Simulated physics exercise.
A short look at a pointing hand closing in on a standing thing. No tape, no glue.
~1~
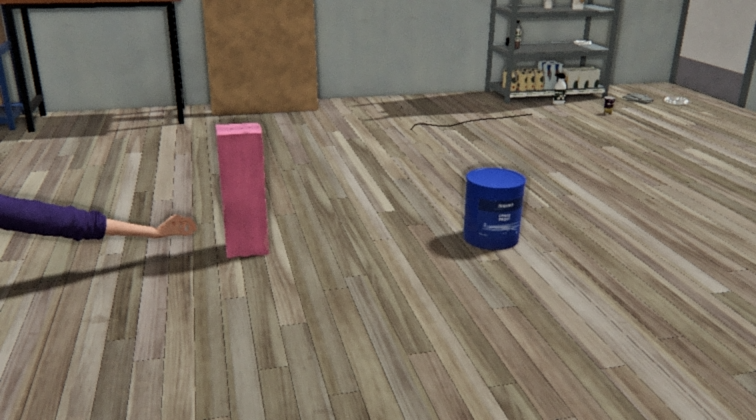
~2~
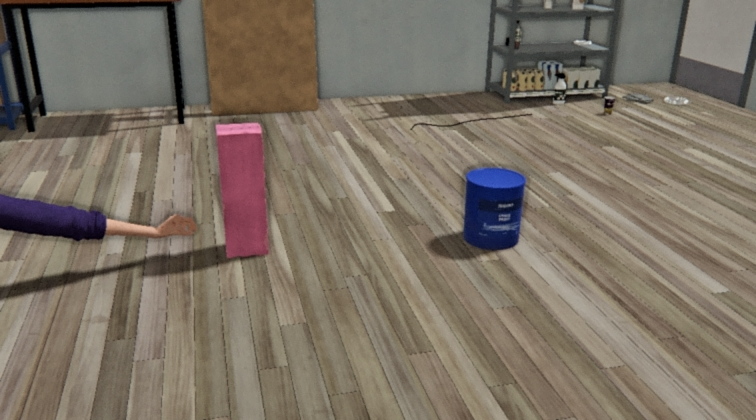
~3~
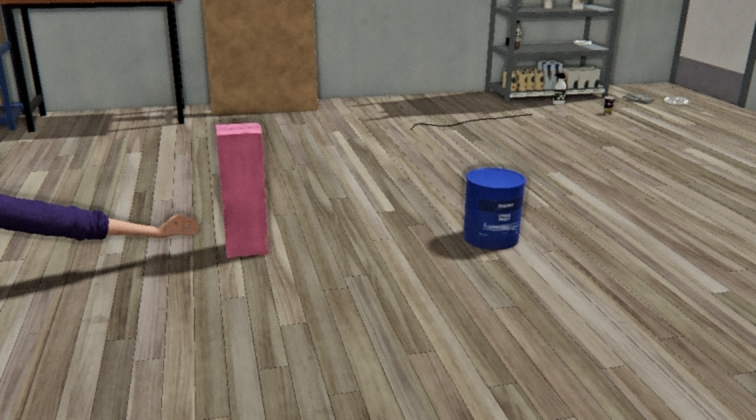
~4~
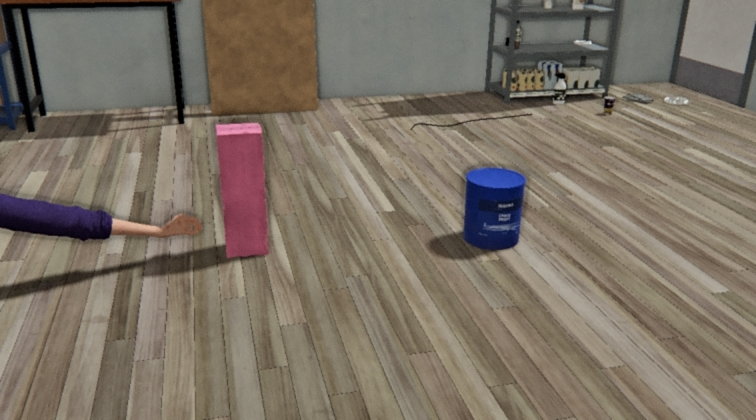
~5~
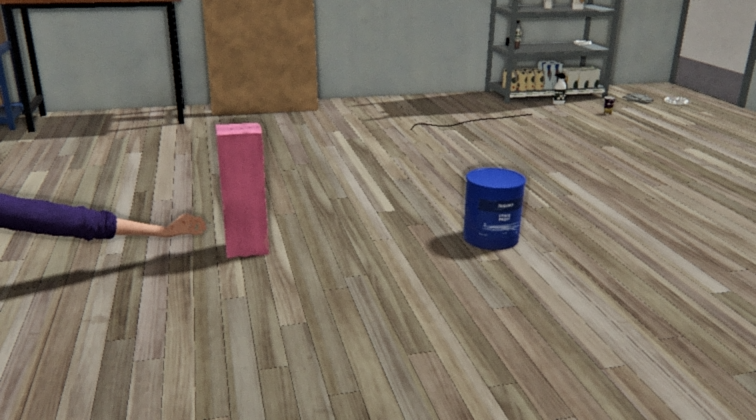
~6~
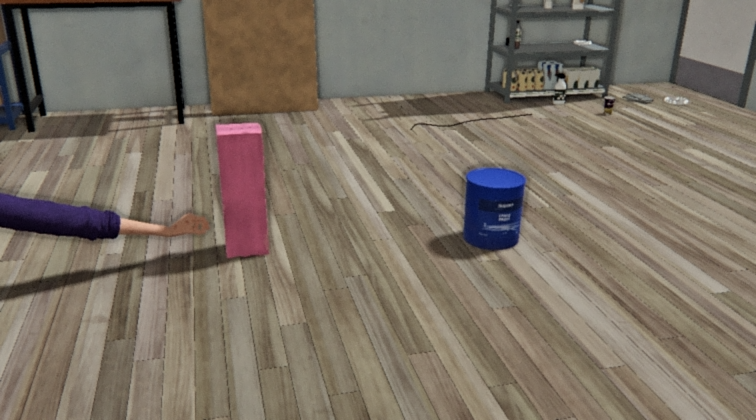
A hand in a purple sleeve moves slightly right toward a still, upright pink box.
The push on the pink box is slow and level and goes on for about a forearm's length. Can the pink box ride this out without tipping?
The pink box is still upright.
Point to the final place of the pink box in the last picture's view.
Near (321, 185).
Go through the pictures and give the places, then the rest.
The first frame shows pink box (243, 191).
The second frame shows pink box (243, 191).
The third frame shows pink box (243, 191).
The fourth frame shows pink box (243, 191).
The fifth frame shows pink box (243, 191).
The sixth frame shows pink box (243, 191).
Then, 0.60 s past the last view, pink box displaced a little near (258, 189).
Then, 1.10 s past the last view, pink box displaced about its own width near (285, 188).
Then, 1.50 s past the last view, pink box displaced about its own width near (306, 186).
Finally, moved from the start, pink box. Final places as the last picture's camera would see them, pink box near (321, 185).
